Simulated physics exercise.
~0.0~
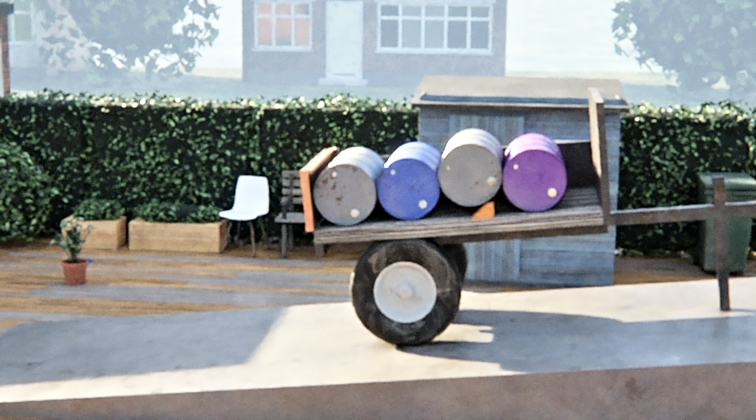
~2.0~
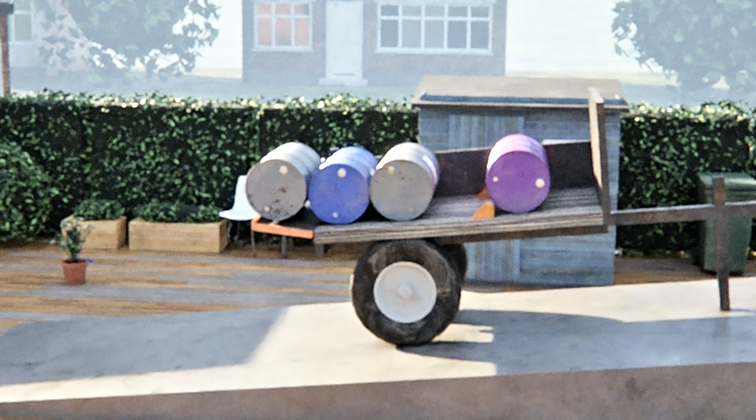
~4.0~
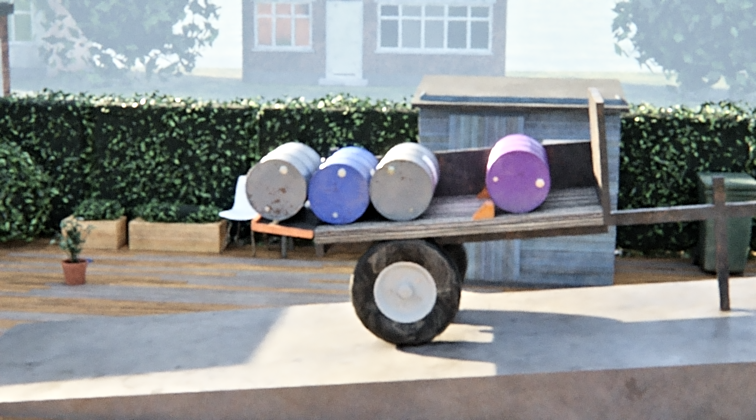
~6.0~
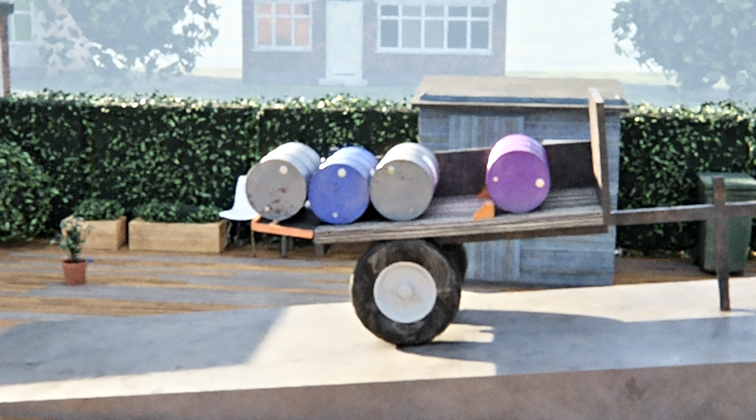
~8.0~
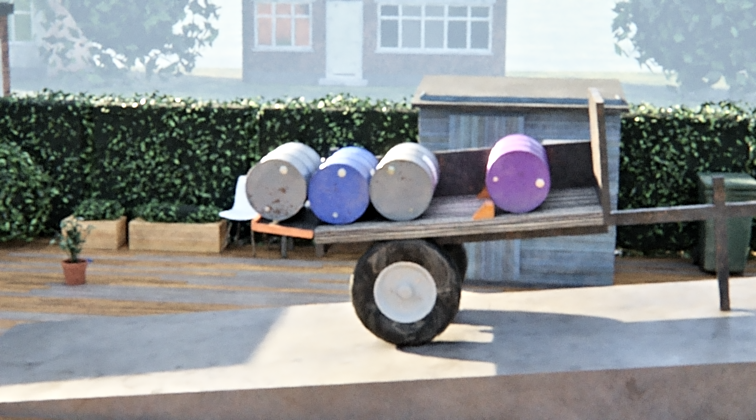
Four drums lie end-on to the viewer on a sloping wooden trailer, a grey, a blue, another grey and a purple from left to right, seen from the side by a still camera. Behind the trailer stand a small shed, a hedge and a pale house, with a white chair at left. The orange-edged tailgate swings down to the left until it extends the bed. The three left drums shift left, the first coming to the lowered gate's end, while the purple one moves slightly left to the orange chock. All four then stay put, none falling off.
